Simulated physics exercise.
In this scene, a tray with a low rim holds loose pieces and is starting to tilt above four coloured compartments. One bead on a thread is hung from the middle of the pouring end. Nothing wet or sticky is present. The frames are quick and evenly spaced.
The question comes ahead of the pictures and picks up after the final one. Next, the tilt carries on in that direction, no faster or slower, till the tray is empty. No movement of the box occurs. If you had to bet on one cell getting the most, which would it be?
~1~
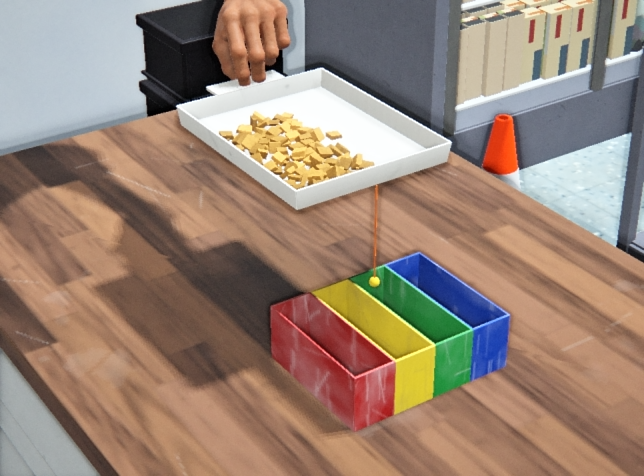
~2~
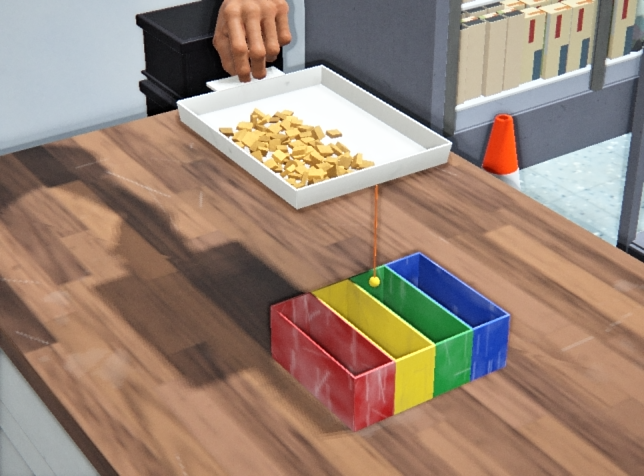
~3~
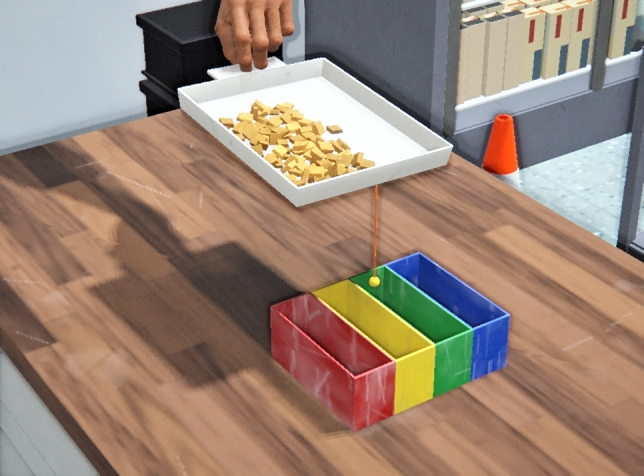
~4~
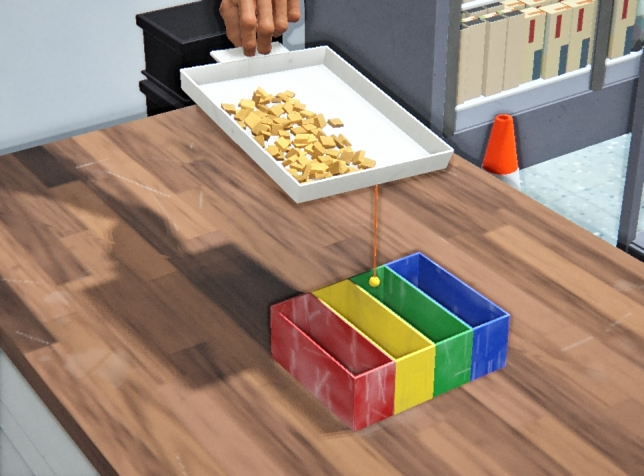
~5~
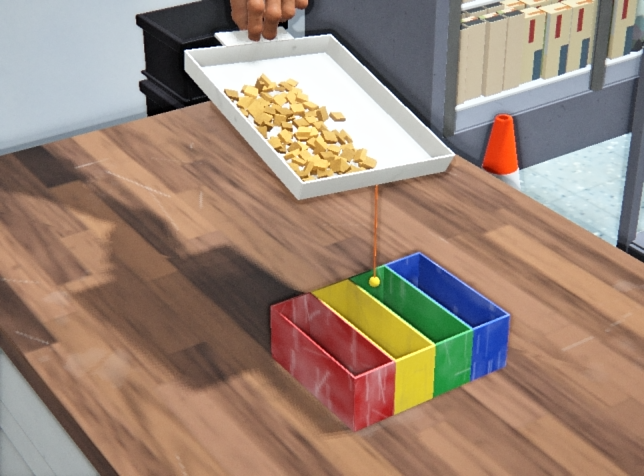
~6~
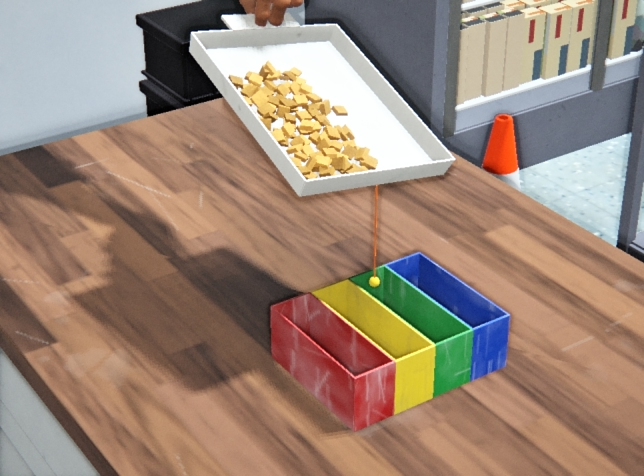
I would bet on the blue one.
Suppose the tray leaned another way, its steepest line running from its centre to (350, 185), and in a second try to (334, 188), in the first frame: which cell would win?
First aim: The red cell. Second aim: The cell in red.
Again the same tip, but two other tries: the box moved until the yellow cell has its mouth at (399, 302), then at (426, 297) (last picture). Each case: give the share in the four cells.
It comes to about 100 per cent the first time and about 100 per cent the second.
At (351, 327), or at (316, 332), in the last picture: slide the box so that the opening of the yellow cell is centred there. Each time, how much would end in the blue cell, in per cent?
40 and 10 in a hundred.
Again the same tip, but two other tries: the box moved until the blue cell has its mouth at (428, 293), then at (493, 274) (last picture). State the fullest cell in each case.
Try one: The blue cell; try two: That green cell.
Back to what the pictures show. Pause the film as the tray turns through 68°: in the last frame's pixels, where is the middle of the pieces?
(402, 161).
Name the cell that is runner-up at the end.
Second place belongs to that green cell.
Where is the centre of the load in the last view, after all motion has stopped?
I'd mark it at roughly (440, 332).
Just after the last frame, tray tipped steeply; almost all on the tray; just a few falling or outside the box.
A moment on, tray tipped past a quarter turn; roughly a third on the tray; roughly a quarter in the blue cell; about a tenth in the green cell; roughly a third falling or outside the box.
Further on, tray tipped past a quarter turn; roughly half in the blue cell; roughly a quarter in the green cell; roughly a quarter falling or outside the box.
When it is over, tray tipped past a quarter turn; roughly half in the blue cell; roughly a quarter in the green cell; not one in the red cell; not one in the yellow cell; roughly a quarter outside the box.
